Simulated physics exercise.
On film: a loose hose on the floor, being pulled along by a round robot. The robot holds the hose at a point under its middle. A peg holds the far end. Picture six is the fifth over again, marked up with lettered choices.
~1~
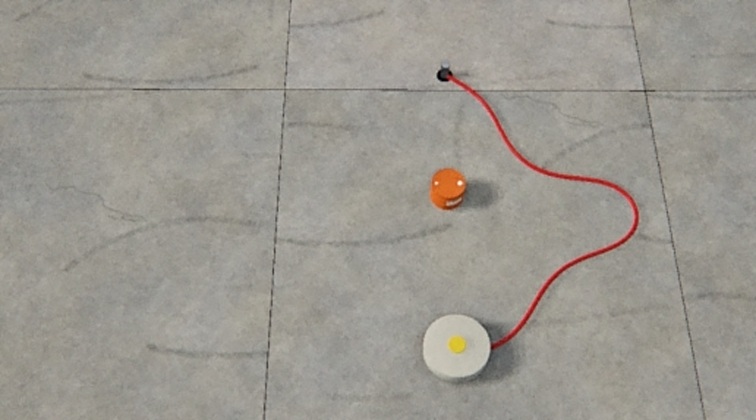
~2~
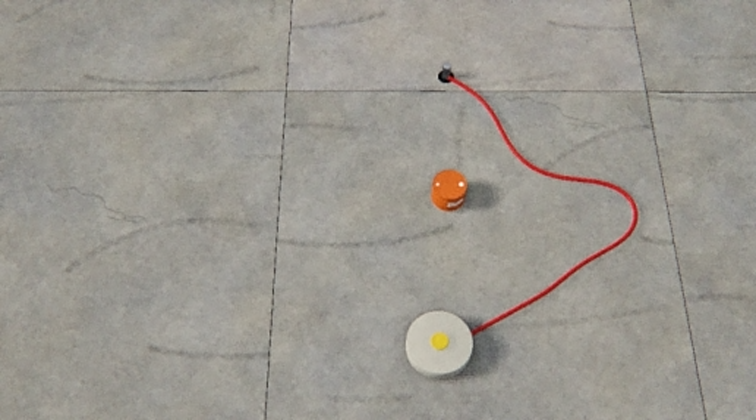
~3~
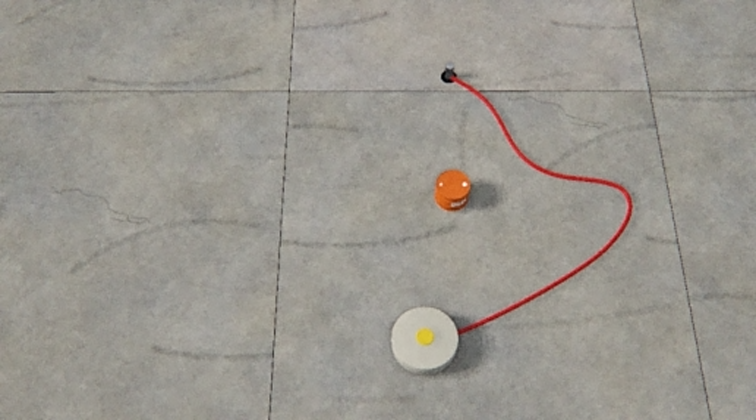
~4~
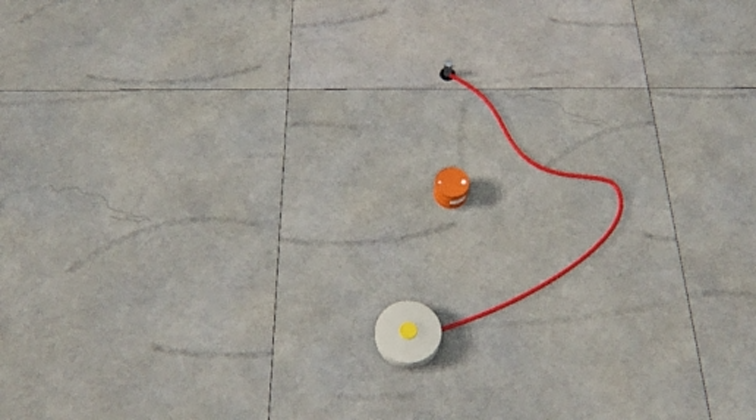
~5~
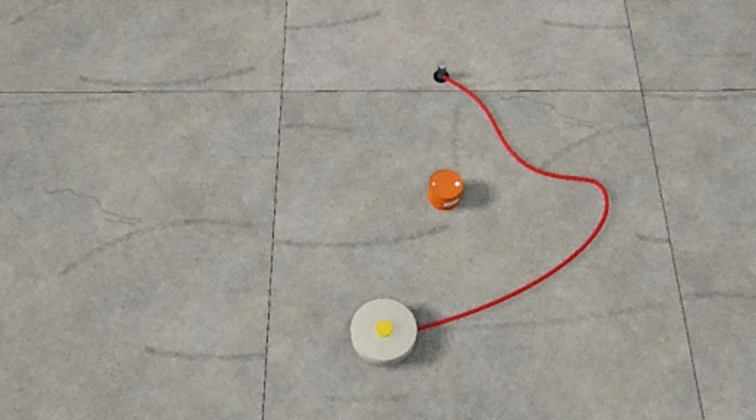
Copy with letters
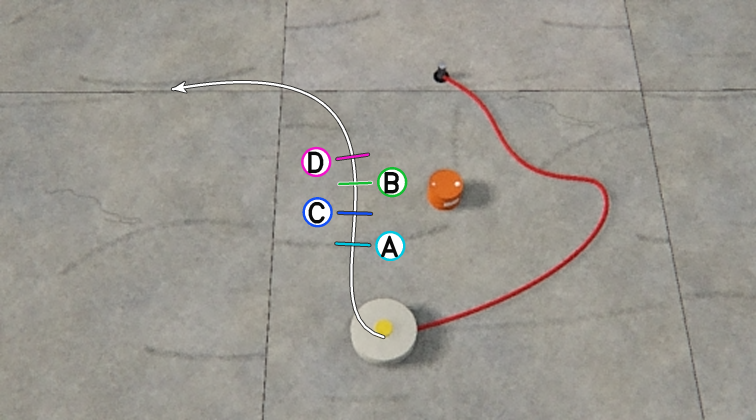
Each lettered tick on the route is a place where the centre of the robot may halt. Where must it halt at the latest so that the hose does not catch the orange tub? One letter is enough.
It can go as far as D.
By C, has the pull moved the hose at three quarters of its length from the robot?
No.
On the marked copy, A at (353, 244); B at (355, 183); C at (355, 213); D at (353, 157); the route from (384, 337) via (349, 143) to (173, 89).
With D. Early on, robot (351, 272), middle of the hose (589, 222).
Further on, robot (355, 206), middle of the hose (586, 223).
At the end, robot (352, 151), middle of the hose (579, 224); nothing has been touched.
As for the rest, A is safe but short; B is safe but short; C is safe but short.
